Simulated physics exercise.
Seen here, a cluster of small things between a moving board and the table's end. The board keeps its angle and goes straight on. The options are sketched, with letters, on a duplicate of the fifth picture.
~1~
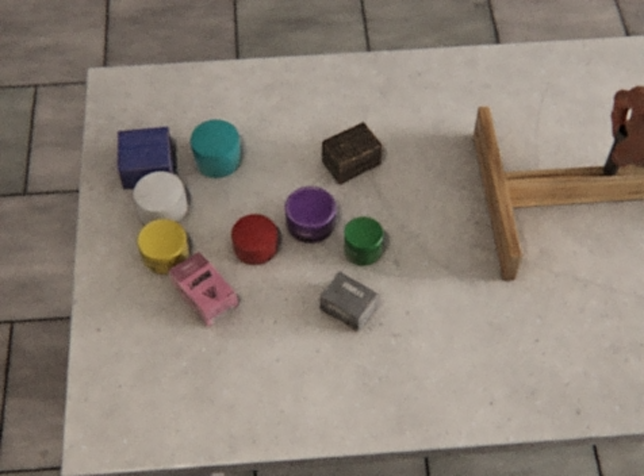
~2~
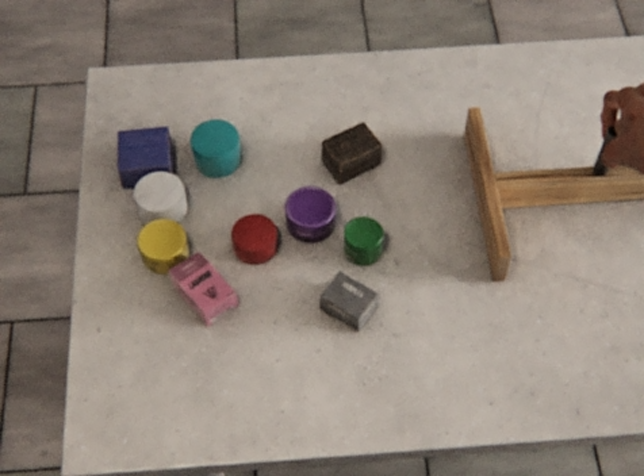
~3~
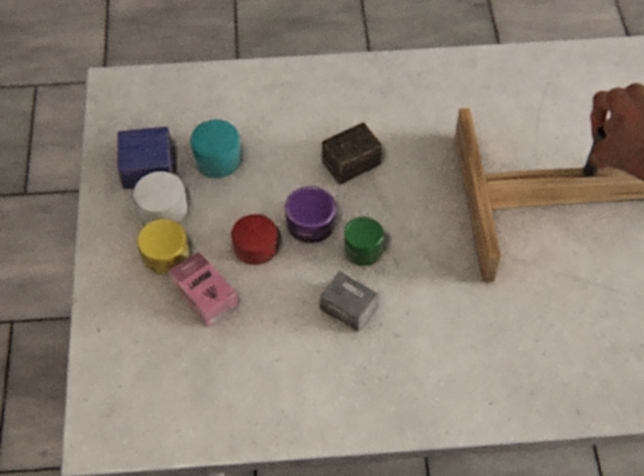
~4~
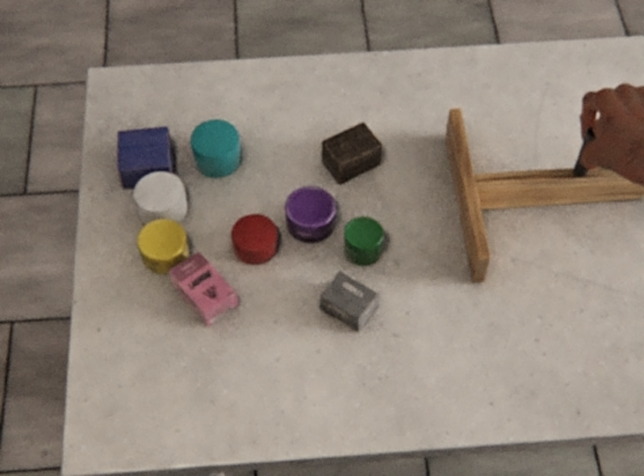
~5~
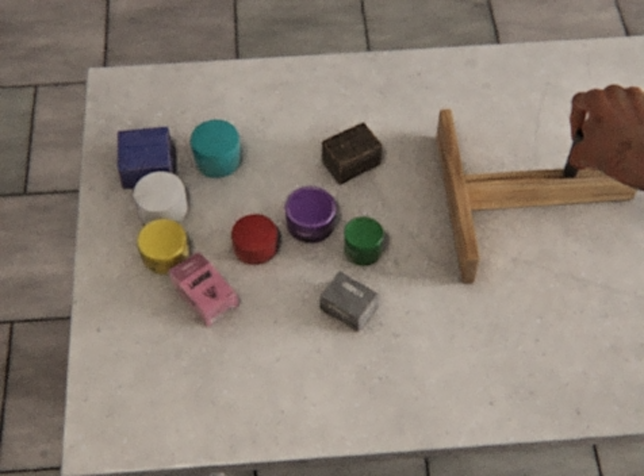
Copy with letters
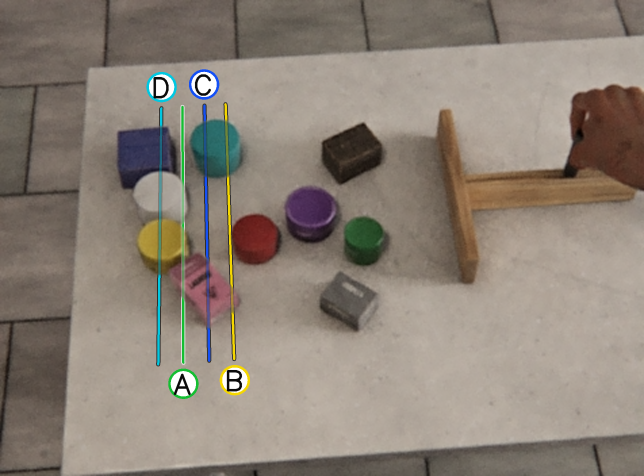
A hand slides a wooden T-shaped board slowly left across a table toward scattered small objects.
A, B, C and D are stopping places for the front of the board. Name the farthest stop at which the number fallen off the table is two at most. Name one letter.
As far as mark D.
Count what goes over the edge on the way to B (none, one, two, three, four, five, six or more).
In all, none.
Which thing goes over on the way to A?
The blue block.
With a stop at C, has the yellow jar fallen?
No.
On the copy, A at (183, 224); B at (230, 221); C at (207, 223); D at (160, 226).
On D. First, board (352, 187); black block (313, 151); green tub (330, 246).
Then, board (244, 194); blue block (113, 162); yellow jar (134, 248).
Finally, board (160, 199); blue block over the edge; yellow jar over the edge; two fallen.
By contrast, A is within the limit but short; B is within the limit but short; C is within the limit but short.
